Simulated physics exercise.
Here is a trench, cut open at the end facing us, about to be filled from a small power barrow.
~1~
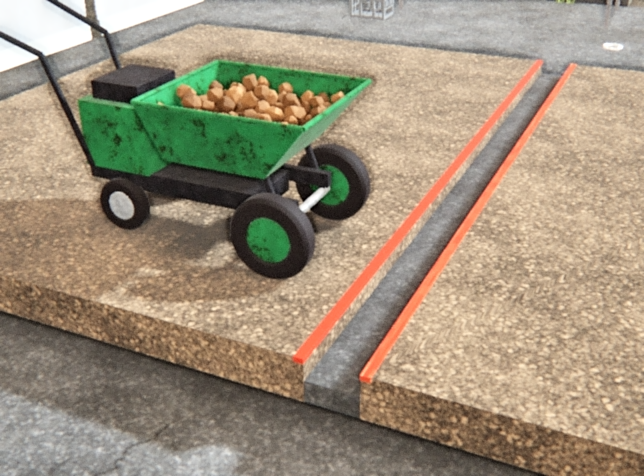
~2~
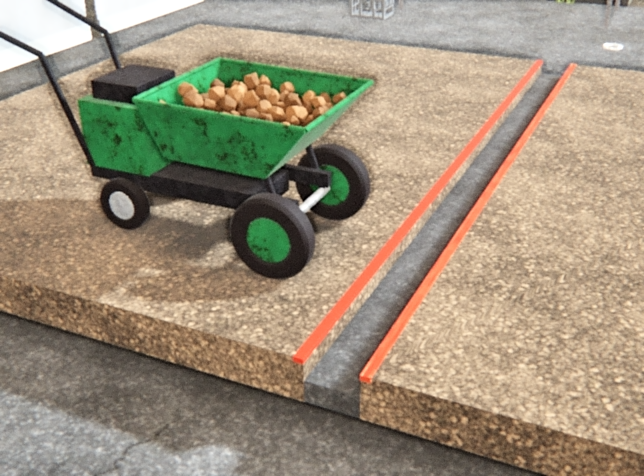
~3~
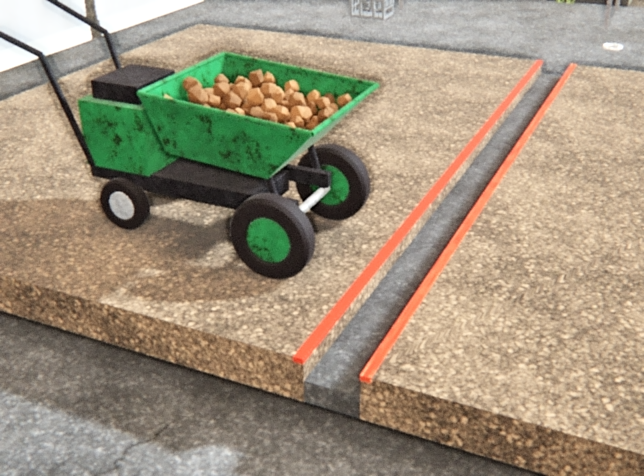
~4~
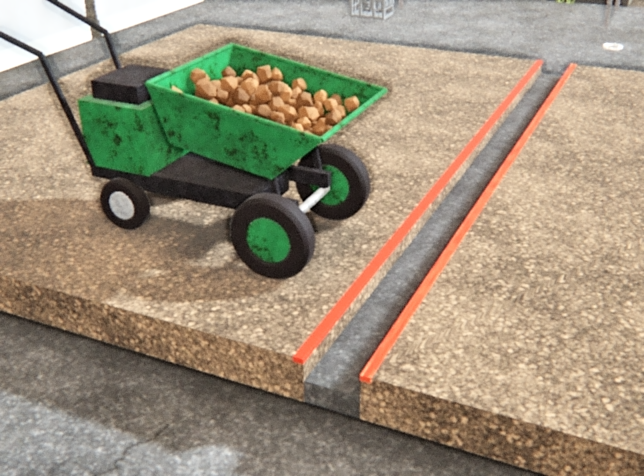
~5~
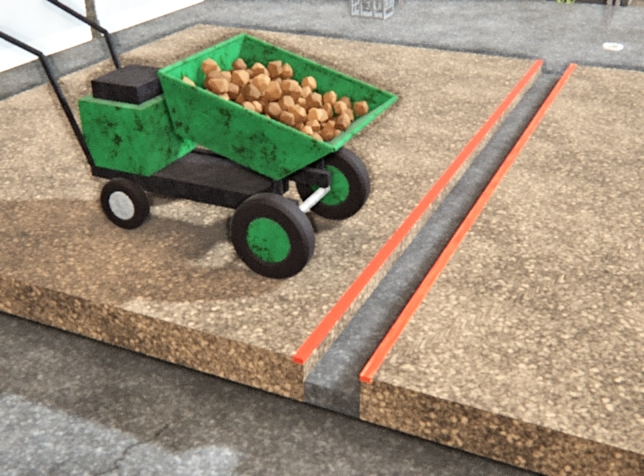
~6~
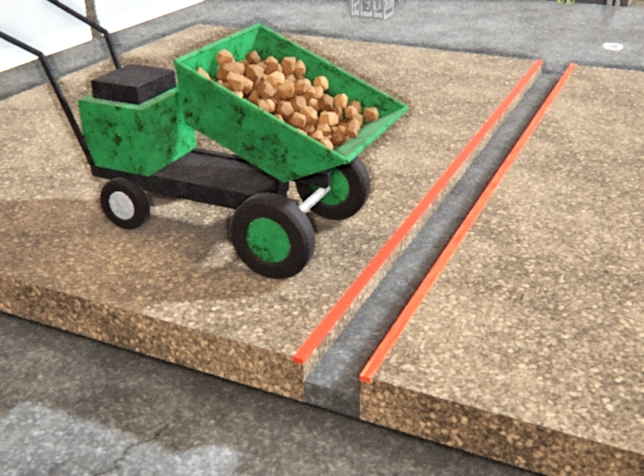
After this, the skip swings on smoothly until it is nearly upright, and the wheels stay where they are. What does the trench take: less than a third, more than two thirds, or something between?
It catches less than a third.
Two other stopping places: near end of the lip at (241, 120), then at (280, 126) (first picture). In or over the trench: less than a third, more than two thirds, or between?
In turn: In the middle band; between a third and two thirds.
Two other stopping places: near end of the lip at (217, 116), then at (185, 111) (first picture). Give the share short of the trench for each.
Near 30 % and 50 %.
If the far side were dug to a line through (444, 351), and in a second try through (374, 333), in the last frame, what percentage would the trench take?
In turn 80 and 0 in a hundred.
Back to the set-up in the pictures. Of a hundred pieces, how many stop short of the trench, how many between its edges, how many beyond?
Short: 0 %, between: 10 %, beyond: 65 %.
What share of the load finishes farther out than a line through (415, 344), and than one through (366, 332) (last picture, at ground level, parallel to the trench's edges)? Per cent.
In turn 50 and 70 in a hundred.
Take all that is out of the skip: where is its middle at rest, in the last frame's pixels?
Near (463, 275).
Soon after the last picture, skip tipped steeply; all in the skip.
A little later, skip tipped right over; about two thirds in the skip; a stray few in or heaped over the trench; about a third beyond it; a stray few falling.
Later still, skip tipped right over; about a quarter in the skip; a small part in or heaped over the trench; about two thirds beyond it.
By the end, skip tipped right over; about a quarter in the skip; a small part in or heaped over the trench; about two thirds beyond it.
